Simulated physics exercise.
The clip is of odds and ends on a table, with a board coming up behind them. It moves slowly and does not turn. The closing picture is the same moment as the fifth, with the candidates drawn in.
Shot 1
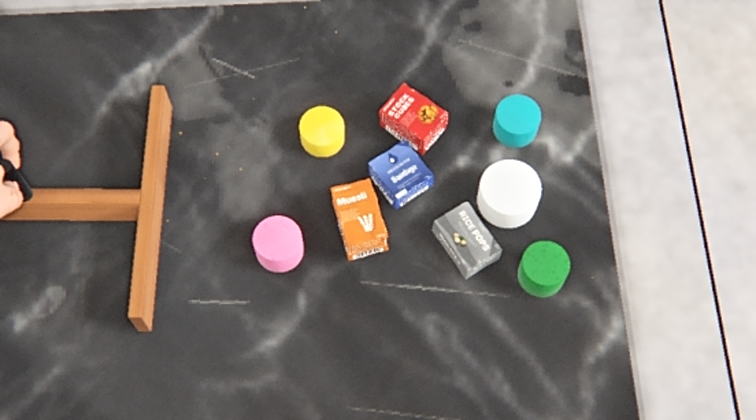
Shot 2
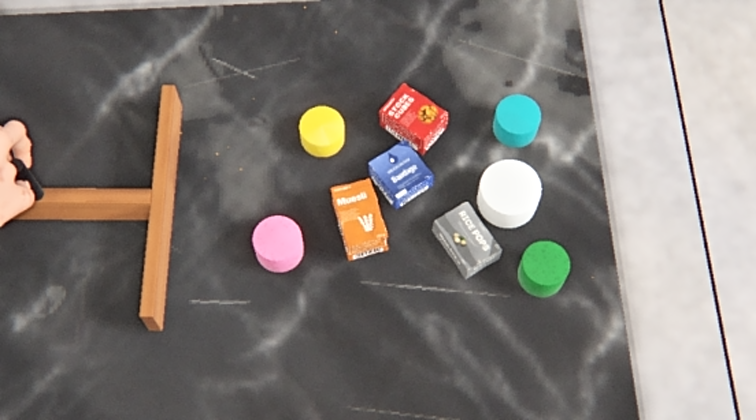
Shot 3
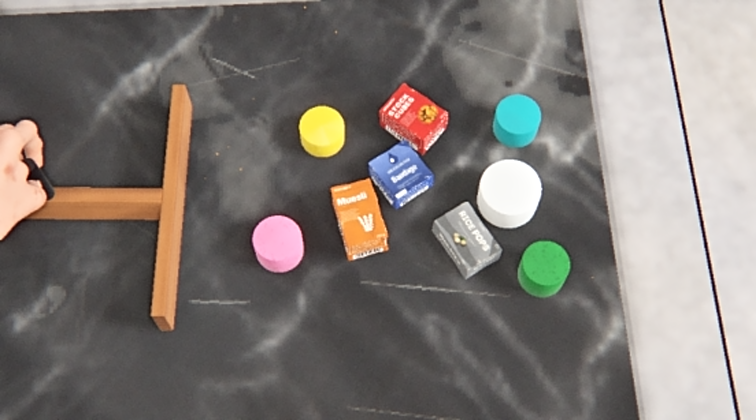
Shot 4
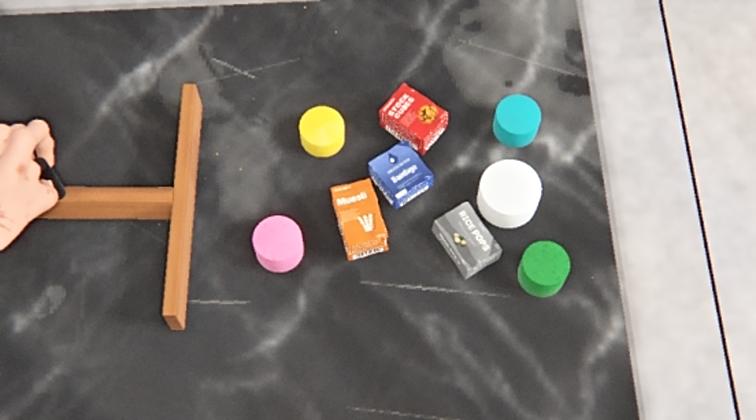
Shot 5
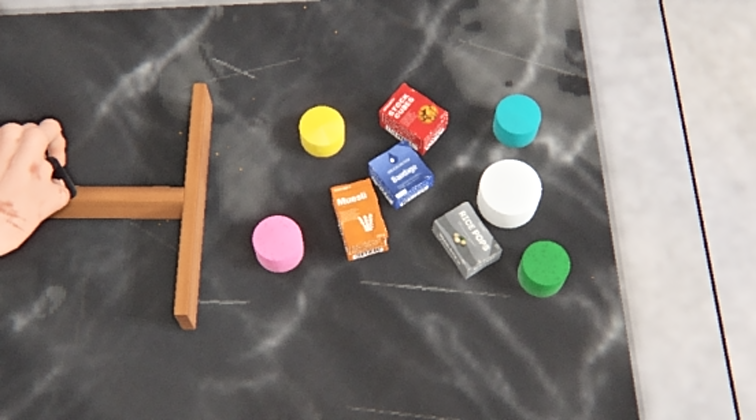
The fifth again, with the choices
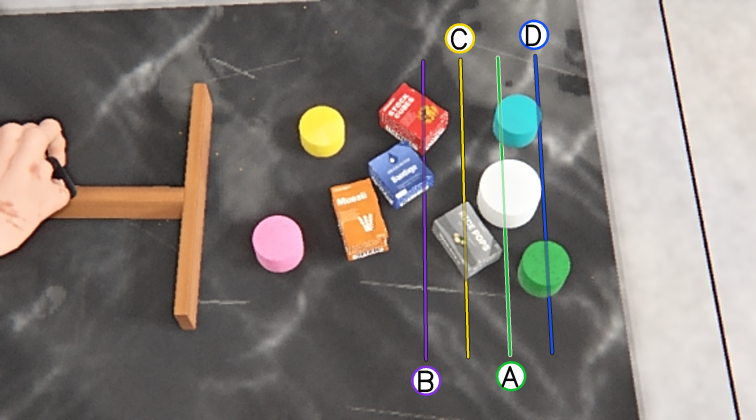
A hand slides a wooden T-shaped board slowly right across a dark marbled table, towards unmoving coloured pots and small boxes.
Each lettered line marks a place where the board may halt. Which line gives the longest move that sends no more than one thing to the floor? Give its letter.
As far as mark A.
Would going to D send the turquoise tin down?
Yes.
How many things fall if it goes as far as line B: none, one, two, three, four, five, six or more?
In all, none.
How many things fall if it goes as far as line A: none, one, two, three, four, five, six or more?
By then, none.
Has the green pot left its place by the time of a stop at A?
Yes.
On the marked copy, A at (504, 197); B at (424, 201); C at (464, 199); D at (543, 195).
Following A. Soon after the start, board (304, 188); yellow tin (337, 132); pink pot (335, 245).
Later, board (416, 182); green pot (574, 281); turquoise tin (522, 122).
In the end, board (502, 178); green pot (617, 301); white tin (588, 191); none fallen.
As for the rest, B is within the limit but short; C is within the limit but short; D drops three.
